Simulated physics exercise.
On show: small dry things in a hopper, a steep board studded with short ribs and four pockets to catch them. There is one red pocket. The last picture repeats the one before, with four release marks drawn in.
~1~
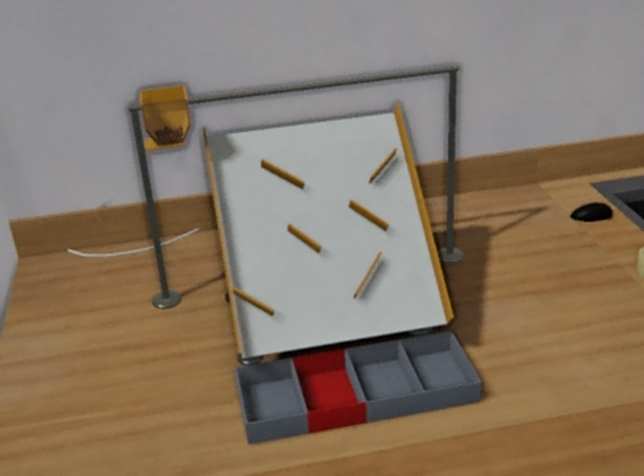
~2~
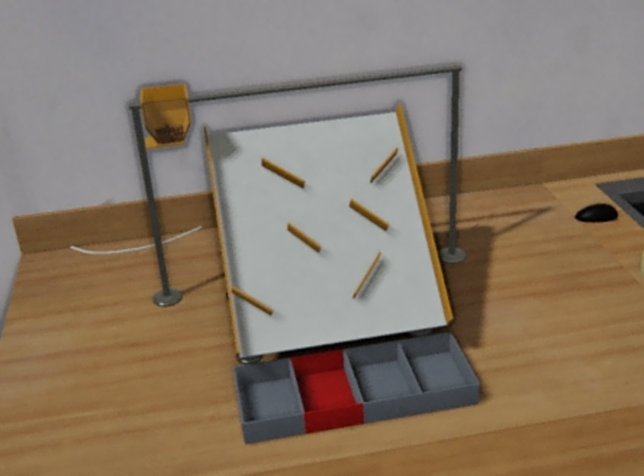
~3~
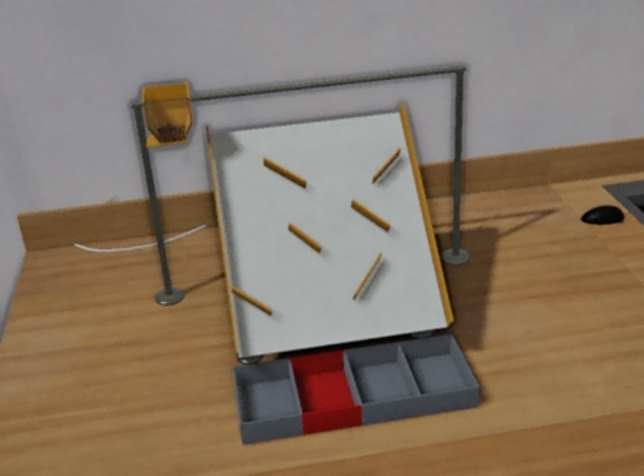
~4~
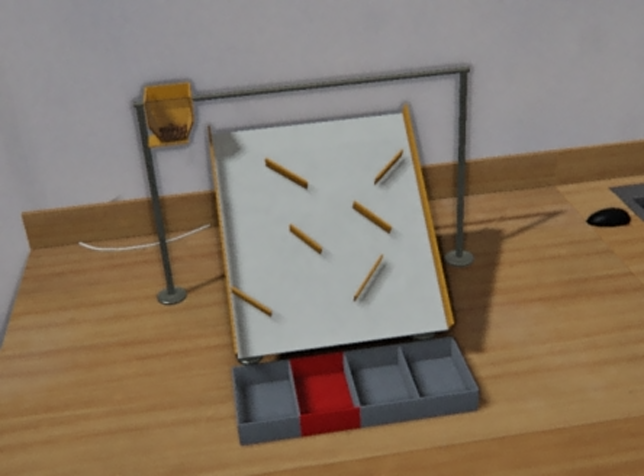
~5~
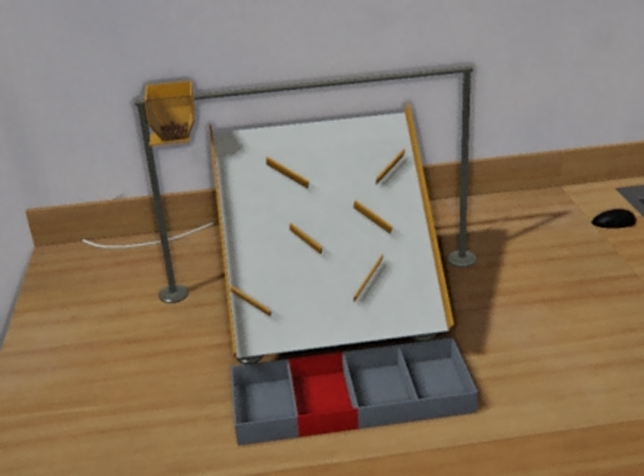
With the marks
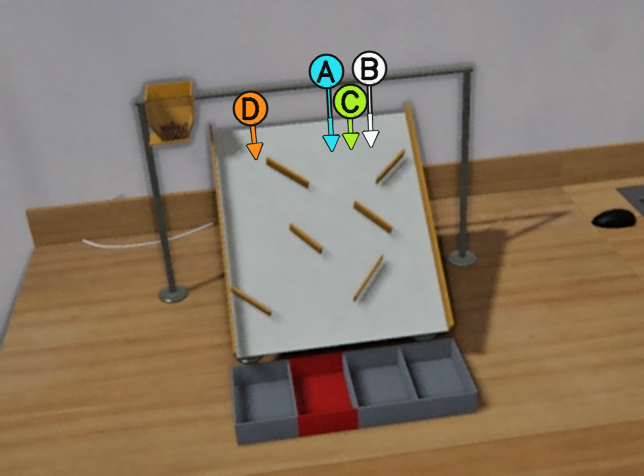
Nothing moved on the white slanted board with its short wooden ribs, as small dry balls sat in the orange hopper at upper left and the four pockets below, one red, stayed empty.
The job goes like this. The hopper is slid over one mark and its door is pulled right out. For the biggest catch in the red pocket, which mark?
I would pick mark D.
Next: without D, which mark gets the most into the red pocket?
That would be A.
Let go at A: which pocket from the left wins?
It is the second one.
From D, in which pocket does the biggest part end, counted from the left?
The second.
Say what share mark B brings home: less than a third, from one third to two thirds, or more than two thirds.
Mark B gives less than a third.
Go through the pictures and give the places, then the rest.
In the first picture, hopper (169, 136), cereal balls, door shut.
In the second picture, ribs (262, 158) to (305, 182), (372, 176) to (398, 148).
In the third picture, ribs (289, 223) to (321, 247), (353, 200) to (390, 226).
In the fourth picture, ribs (231, 287) to (271, 312), (355, 296) to (382, 255).
In the fifth picture, red pocket (328, 421), number 2 of 4 from the left.
On the marked copy, mark A meets the board at (331, 145); mark B meets the board at (371, 141); mark C meets the board at (351, 143); mark D meets the board at (255, 153).
With A, roughly two thirds in the red pocket, roughly a third in other pockets.
With B, roughly a quarter in the red pocket, the larger part in other pockets.
With C, roughly a third in the red pocket, roughly two thirds in other pockets.
With D, almost all in the red pocket, about a tenth in other pockets.
